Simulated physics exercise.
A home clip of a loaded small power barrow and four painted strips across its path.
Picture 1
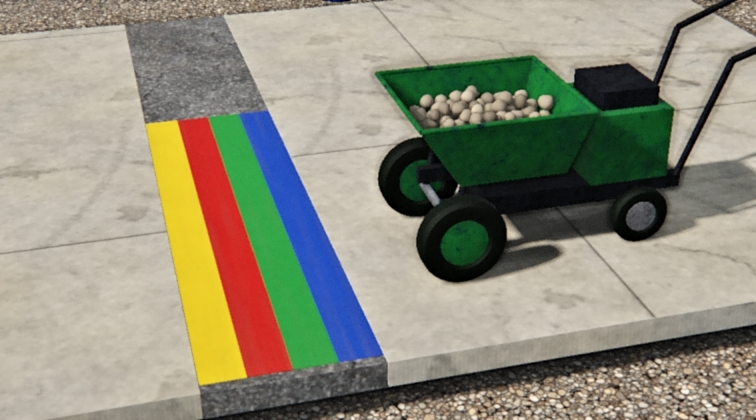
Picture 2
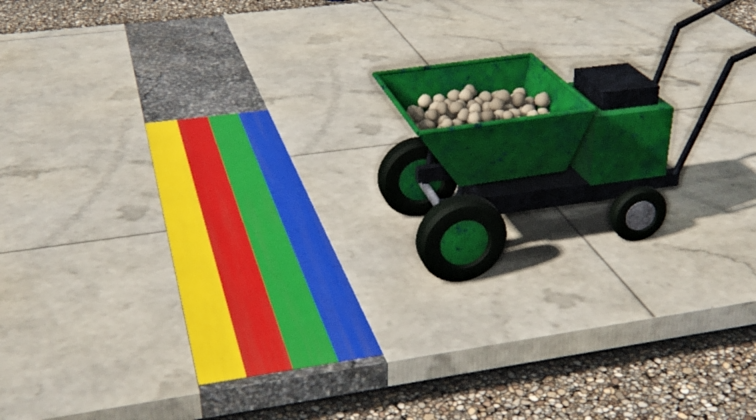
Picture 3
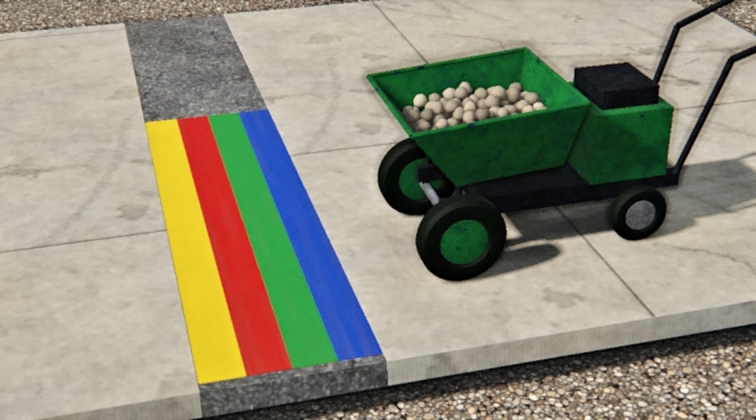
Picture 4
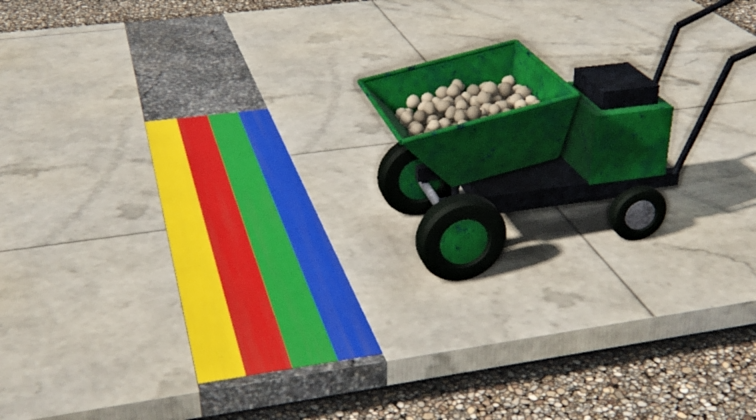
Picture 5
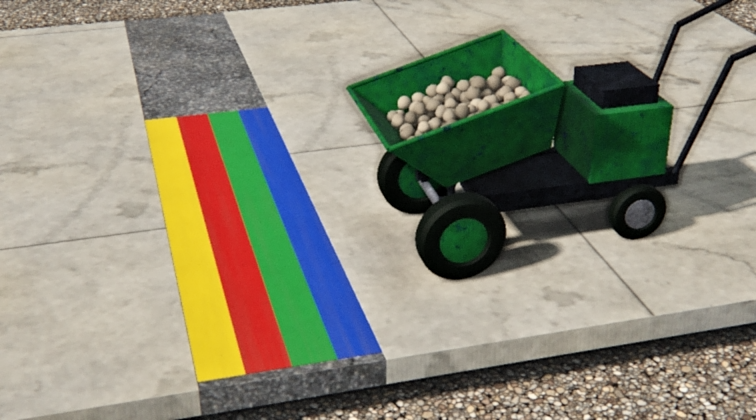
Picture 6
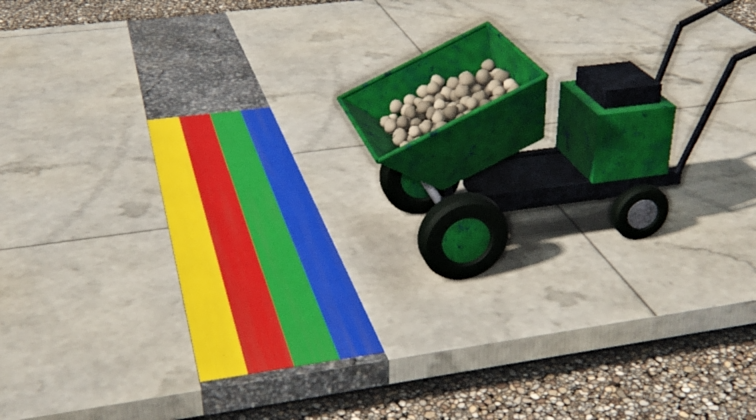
Green skip of pebbles on a small power barrow tilting gradually forward to the left, beside yellow, red, green and blue strips.
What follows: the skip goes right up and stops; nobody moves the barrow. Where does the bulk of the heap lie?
Most lies over the green band.
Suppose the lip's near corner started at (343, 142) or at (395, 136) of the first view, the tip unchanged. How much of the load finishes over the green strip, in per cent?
Near 0 % and 20 %.
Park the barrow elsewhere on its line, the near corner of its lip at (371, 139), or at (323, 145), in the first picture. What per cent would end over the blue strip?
In turn 0 and 0 in a hundred.
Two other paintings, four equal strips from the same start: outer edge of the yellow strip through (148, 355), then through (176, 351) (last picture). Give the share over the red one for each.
About 10 and 20 per cent.
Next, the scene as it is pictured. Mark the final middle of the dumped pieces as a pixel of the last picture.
Close to (266, 259).
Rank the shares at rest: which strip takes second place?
In second place: The red strip.
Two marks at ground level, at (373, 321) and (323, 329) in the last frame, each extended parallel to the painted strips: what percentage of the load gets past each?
Roughly 70 per cent, and 60 per cent.
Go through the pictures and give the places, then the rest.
The first frame shows lip of the skip at (422, 133), level; top of the load at (496, 121), river pebbles; blue strip at (346, 323); green strip at (303, 330); red strip at (259, 337); yellow strip at (214, 344).
The second frame shows lip of the skip at (419, 134), tipped barely; top of the load at (486, 118).
The third frame shows lip of the skip at (412, 136), tipped barely; top of the load at (495, 114).
The fourth frame shows lip of the skip at (402, 142), tipped a little; top of the load at (501, 107).
The fifth frame shows lip of the skip at (389, 150), tipped clearly; top of the load at (493, 101).
The sixth frame shows lip of the skip at (378, 161), tipped clearly; top of the load at (494, 88); blue strip at (347, 320); green strip at (304, 327); red strip at (260, 334); yellow strip at (215, 341).
Soon after the last picture, skip tipped steeply; all in the skip.
A little later, skip tipped right over; most in the skip; a small part over the blue strip; a small part over the green strip; a stray few over the red strip.
Later still, skip tipped right over; about a third in the skip; a small part over the blue strip; about a third over the green strip; about a quarter over the red strip; a small part over the yellow strip; a stray few off the paint.
At rest, skip tipped right over; about a third in the skip; a small part over the blue strip; about a third over the green strip; about a quarter over the red strip; a small part over the yellow strip; a stray few off the paint.
